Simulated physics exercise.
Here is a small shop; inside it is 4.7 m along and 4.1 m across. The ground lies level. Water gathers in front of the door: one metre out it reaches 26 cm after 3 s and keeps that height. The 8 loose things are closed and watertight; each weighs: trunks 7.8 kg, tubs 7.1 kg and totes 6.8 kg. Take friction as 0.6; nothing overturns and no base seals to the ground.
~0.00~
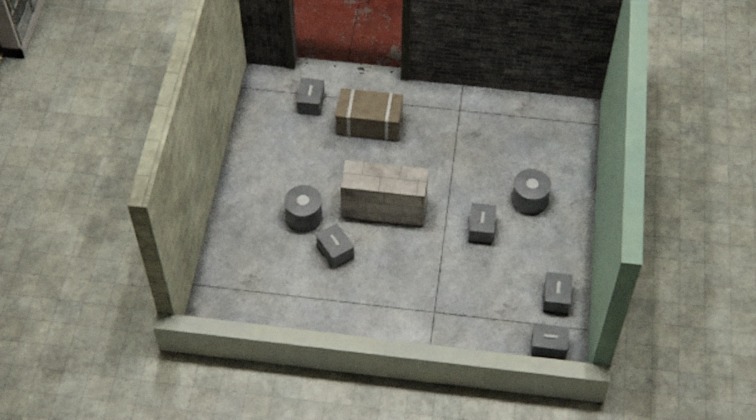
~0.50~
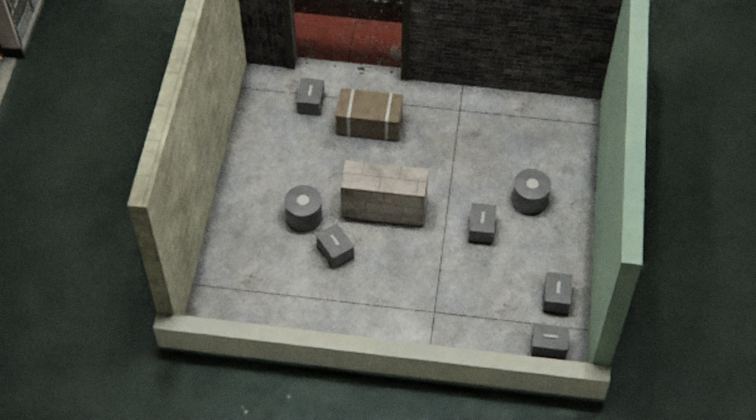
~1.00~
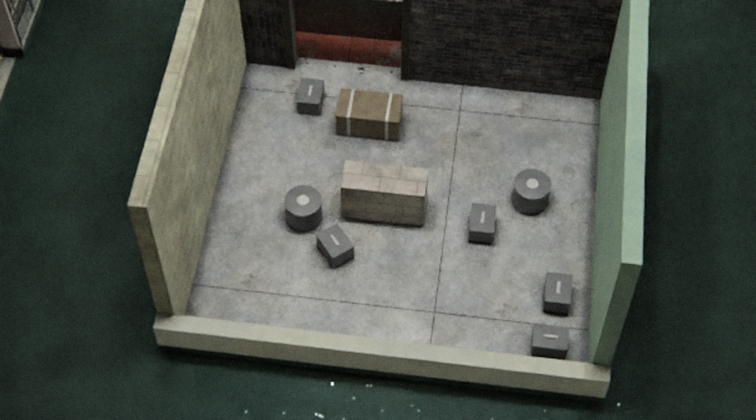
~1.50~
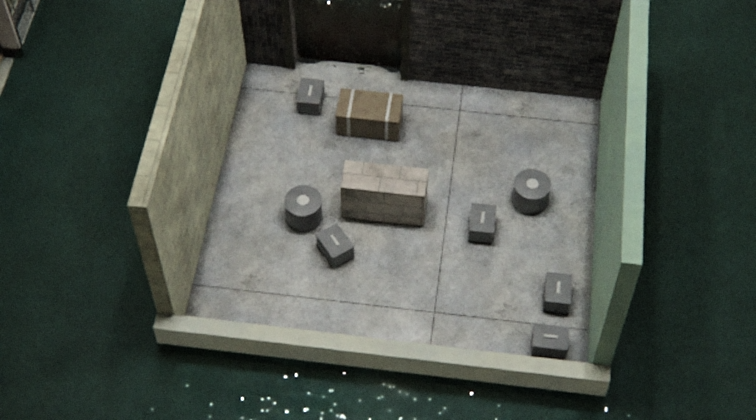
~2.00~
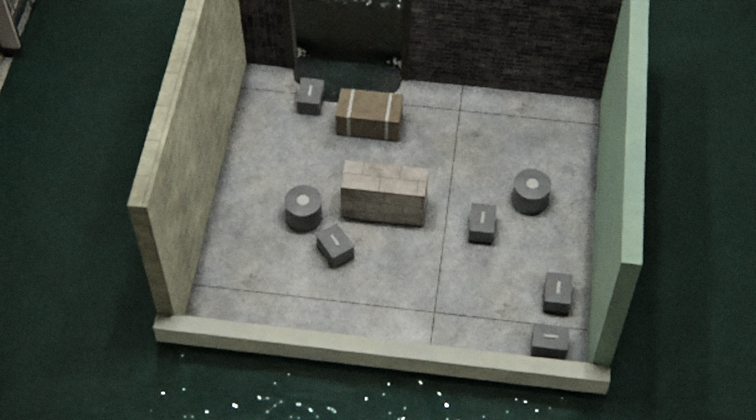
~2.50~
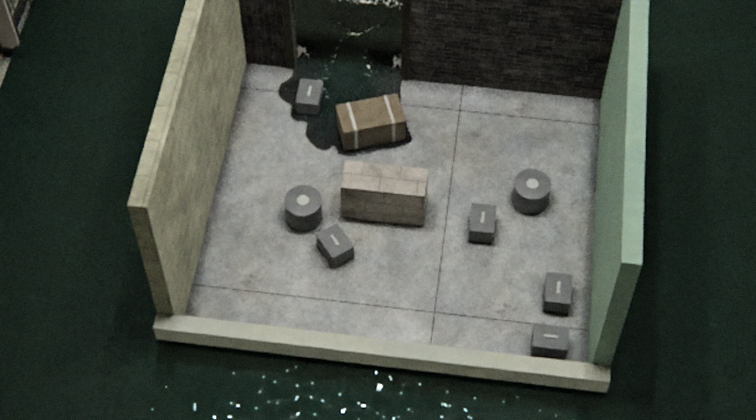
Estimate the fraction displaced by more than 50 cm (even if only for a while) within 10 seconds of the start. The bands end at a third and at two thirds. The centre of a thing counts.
That comes to at least two thirds.
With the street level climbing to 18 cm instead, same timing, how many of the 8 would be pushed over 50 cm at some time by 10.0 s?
Then 4.
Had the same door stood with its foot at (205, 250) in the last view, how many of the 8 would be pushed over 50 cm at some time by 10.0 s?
Then 7.
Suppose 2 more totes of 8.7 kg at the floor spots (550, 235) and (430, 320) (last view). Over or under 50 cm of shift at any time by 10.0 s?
In that order: Short of it, over.
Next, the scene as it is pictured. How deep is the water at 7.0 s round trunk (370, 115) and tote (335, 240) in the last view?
Roughly 5 and 4 cm.
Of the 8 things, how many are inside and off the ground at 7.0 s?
At that moment 4.
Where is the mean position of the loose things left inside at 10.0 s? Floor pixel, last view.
Near (502, 242).
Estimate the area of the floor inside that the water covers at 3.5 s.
Roughly 5.0 m2.
After 3.5 s 2 of 8 are over 50 cm from their spots; 1 afloat.
After 4.5 s 3 of 8 are over 50 cm from their spots; 2 afloat.
After 7.0 s 4 of 8 are over 50 cm from their spots; 4 afloat.
After 10.0 s 7 of 8 are over 50 cm from their spots, and 8 have been at some point; 8 afloat.
